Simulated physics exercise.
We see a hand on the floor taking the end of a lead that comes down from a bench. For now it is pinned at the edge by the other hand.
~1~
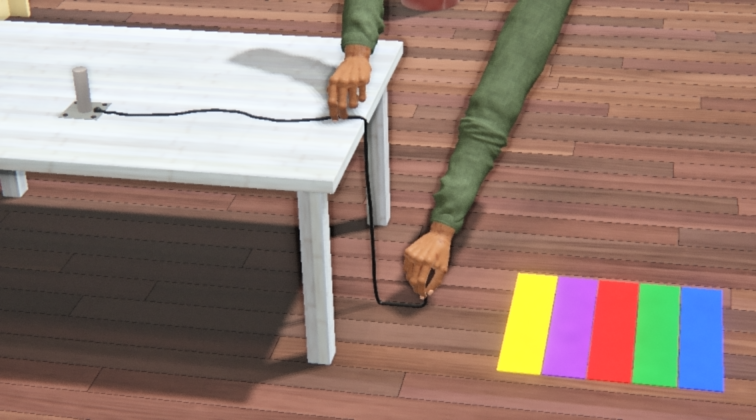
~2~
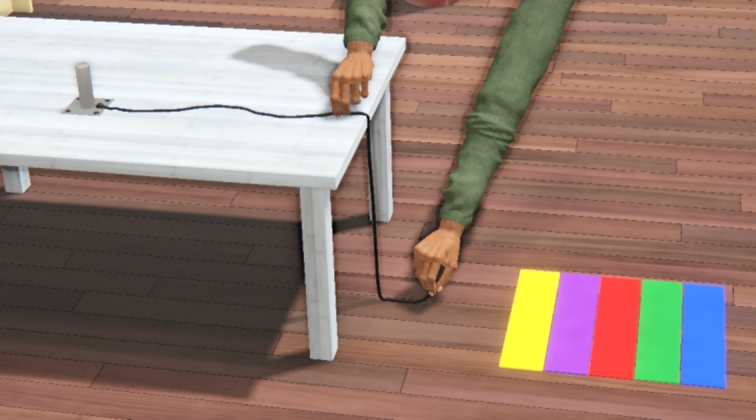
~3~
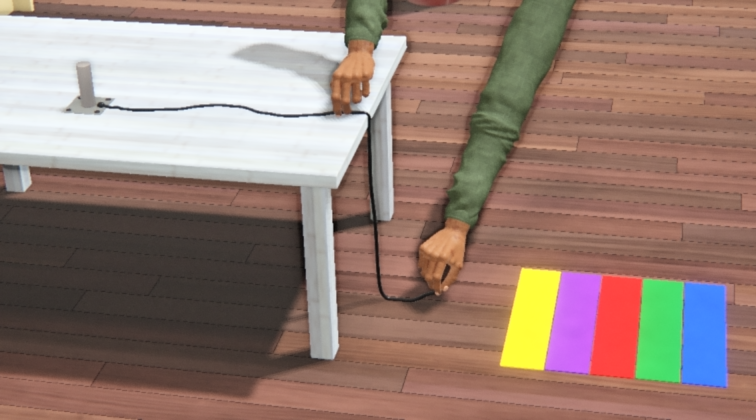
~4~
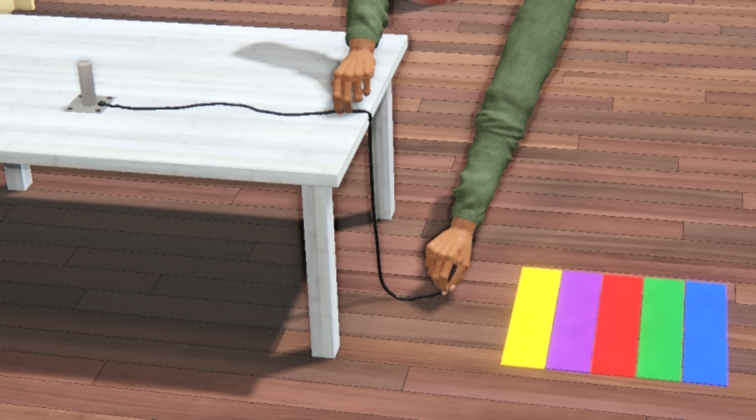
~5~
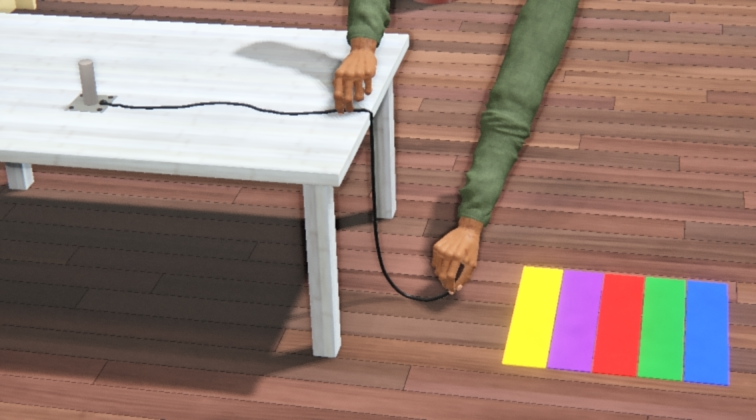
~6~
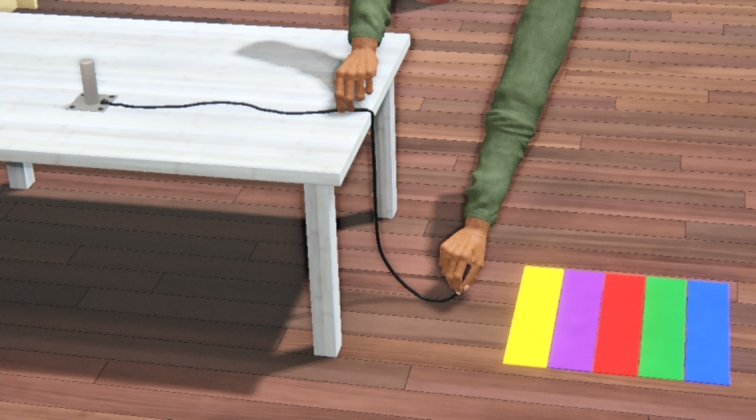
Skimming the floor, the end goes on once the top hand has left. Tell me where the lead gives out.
It gives out over the purple strip.
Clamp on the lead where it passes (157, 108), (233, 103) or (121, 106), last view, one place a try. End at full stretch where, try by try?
In order of the tries: About (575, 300), then (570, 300), then (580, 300).
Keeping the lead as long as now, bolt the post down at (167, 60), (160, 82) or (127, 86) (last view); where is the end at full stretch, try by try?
Try by try: (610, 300), (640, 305) and (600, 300).
A little later, end near (491, 291); short of the strips.
Next, end near (545, 296); over yellow.
When it is tight, end near (579, 299); over purple. The end stops over the purple strip.
